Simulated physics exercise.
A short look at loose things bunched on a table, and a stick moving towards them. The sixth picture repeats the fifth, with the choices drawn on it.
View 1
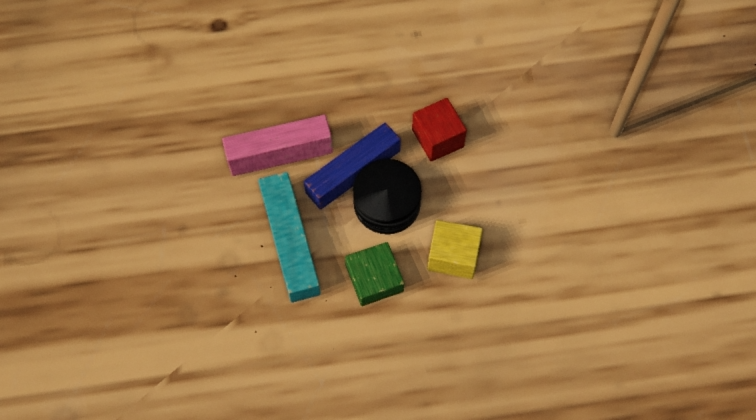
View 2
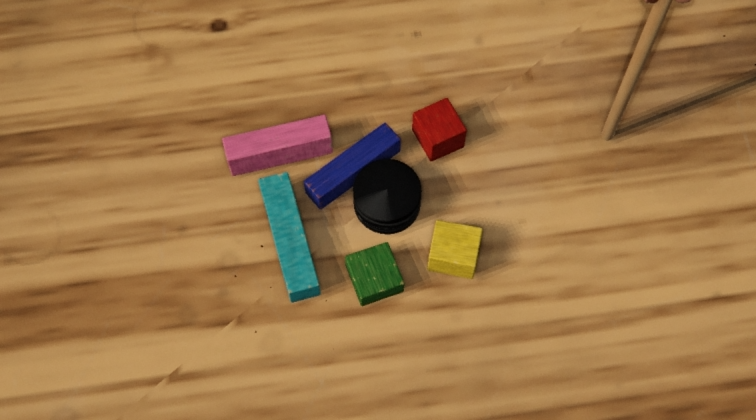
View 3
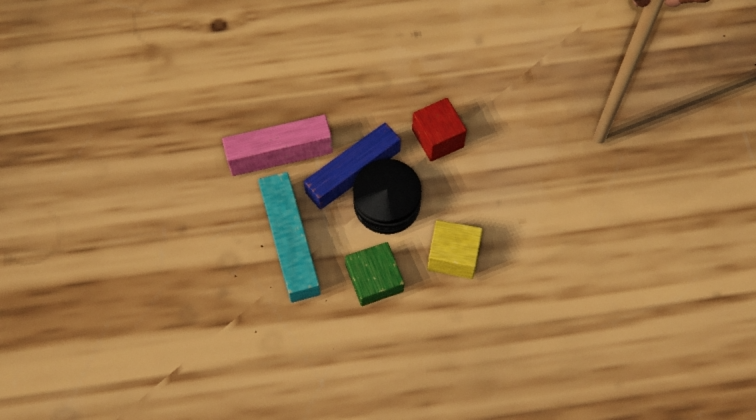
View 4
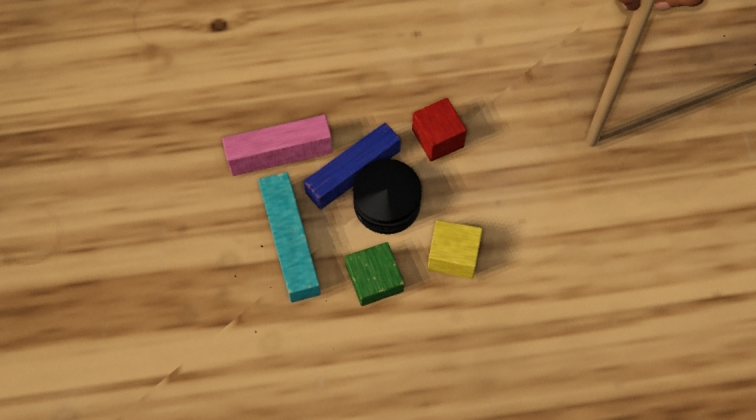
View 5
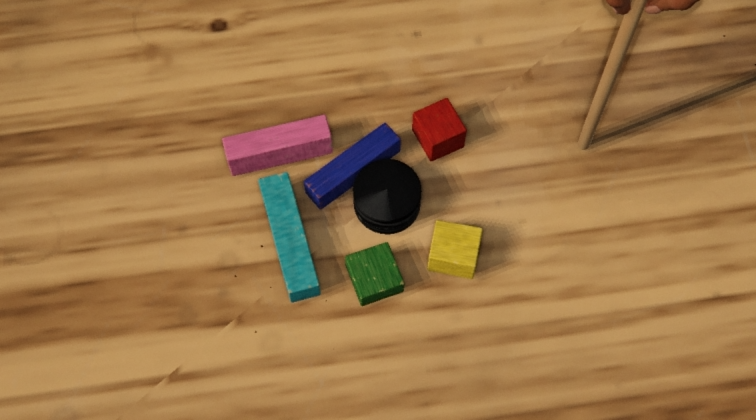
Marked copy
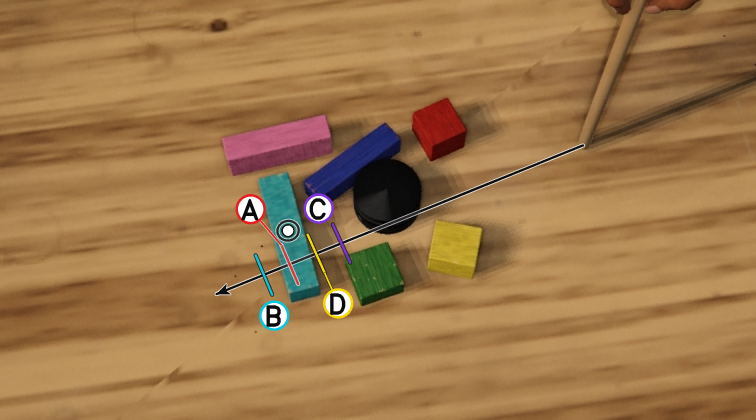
A hand-held wooden stick moves slightly left near still, colourful blocks and a black tin.
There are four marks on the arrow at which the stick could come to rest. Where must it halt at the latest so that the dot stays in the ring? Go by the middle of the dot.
Mark D.
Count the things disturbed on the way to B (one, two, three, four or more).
Three.
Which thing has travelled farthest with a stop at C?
It is the black tin.
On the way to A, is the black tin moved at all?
Yes.
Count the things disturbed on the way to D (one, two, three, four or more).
It has moved two.
On the marked copy, A at (289, 264); B at (264, 275); C at (341, 243); D at (316, 254); the arrow from (583, 145) to (216, 295); the white dot at (288, 230).
With D. Early on, foot of the stick (490, 184).
Further on, foot of the stick (394, 223); black tin (359, 198); blue bar (345, 158).
At the end, foot of the stick (316, 254); black tin (332, 200); blue bar (343, 154); the dot is still in its ring.
As for the rest, A shifts the dotted thing to (268, 240); B shifts the dotted thing to (253, 238); C keeps the dot in but is short.
